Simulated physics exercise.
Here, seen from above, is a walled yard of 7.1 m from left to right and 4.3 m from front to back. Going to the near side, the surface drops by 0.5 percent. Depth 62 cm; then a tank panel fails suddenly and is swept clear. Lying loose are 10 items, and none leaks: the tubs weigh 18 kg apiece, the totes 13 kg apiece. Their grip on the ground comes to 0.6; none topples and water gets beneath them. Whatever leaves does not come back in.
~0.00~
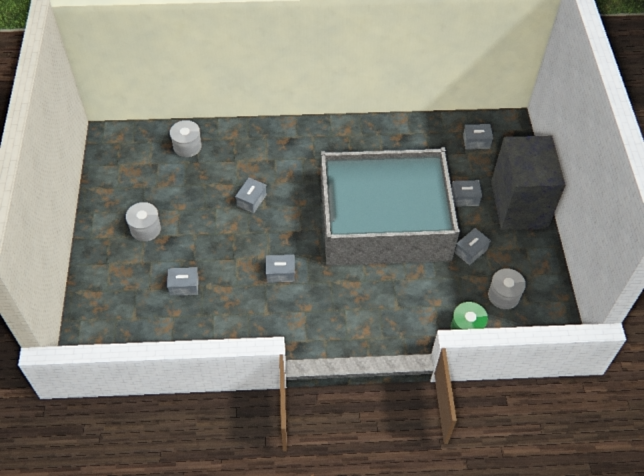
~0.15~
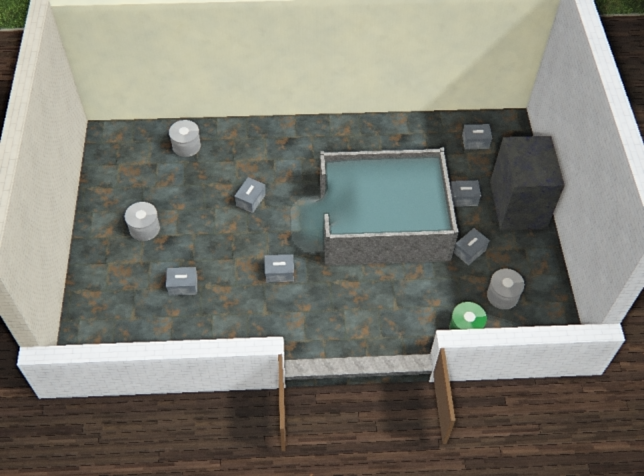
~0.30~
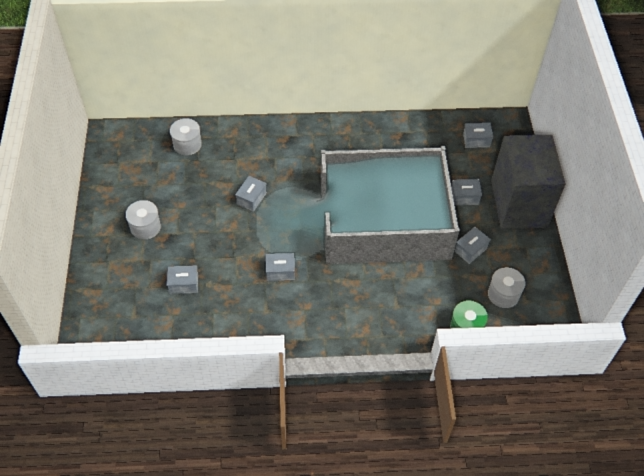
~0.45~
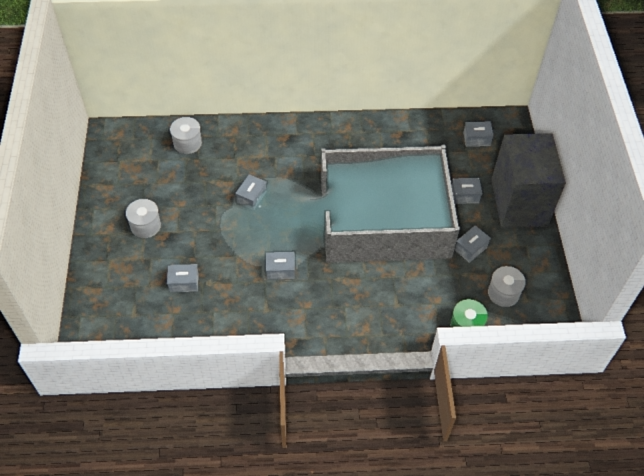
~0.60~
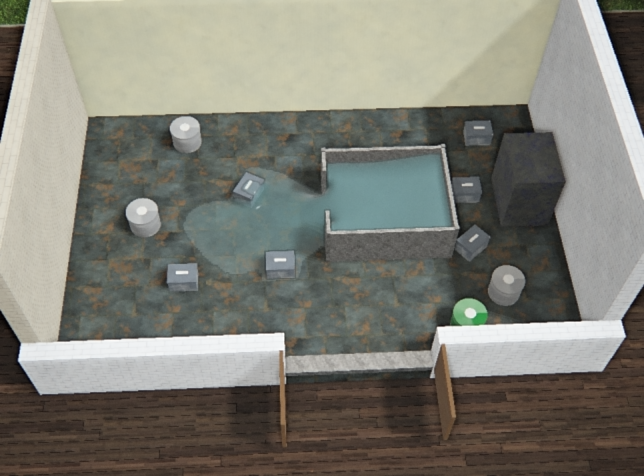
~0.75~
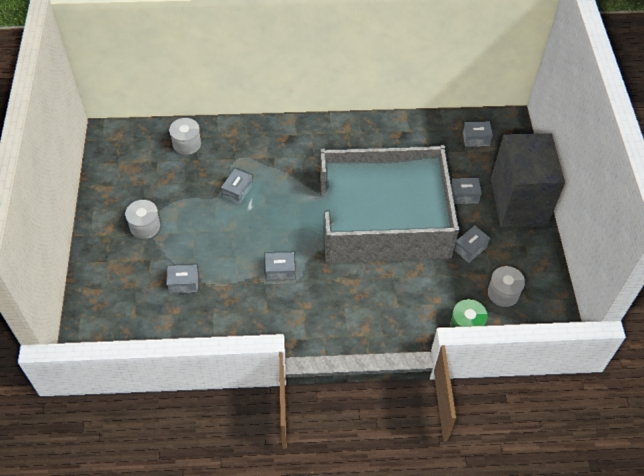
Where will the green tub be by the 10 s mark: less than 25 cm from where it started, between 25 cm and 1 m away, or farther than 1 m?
The green tub stays within 25 cm.
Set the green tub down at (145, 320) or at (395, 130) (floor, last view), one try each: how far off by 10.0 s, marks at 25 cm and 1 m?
One try each gives this: It remains roughly in place, then it remains roughly in place.
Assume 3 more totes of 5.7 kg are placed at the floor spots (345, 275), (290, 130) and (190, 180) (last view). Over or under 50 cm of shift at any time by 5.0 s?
In the order listed: Behind the line; behind the line; across the line.
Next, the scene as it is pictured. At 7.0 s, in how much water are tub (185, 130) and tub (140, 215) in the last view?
Roughly 7 and 8 cm.
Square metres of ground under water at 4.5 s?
Roughly 19 m2.
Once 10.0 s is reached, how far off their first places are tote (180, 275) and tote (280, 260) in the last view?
Lab note - net shifts in turn: 100 cm; 20 cm.
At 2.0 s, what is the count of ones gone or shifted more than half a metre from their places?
The answer is 2.
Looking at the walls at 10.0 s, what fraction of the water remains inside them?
Some 96 per cent remains.
After 2.0 s the green tub is near (470, 314), 0.0 m from its start, aground; 0 of 10 are out; 0 afloat.
After 4.5 s the green tub is near (470, 314), 0.0 m from its start, aground; 0 of 10 are out; 2 afloat.
After 7.0 s the green tub is near (470, 314), 0.0 m from its start, aground; 0 of 10 are out; 1 afloat.
After 10.0 s the green tub is near (470, 314), 0.0 m from its start, aground; 0 of 10 are out; 0 afloat.
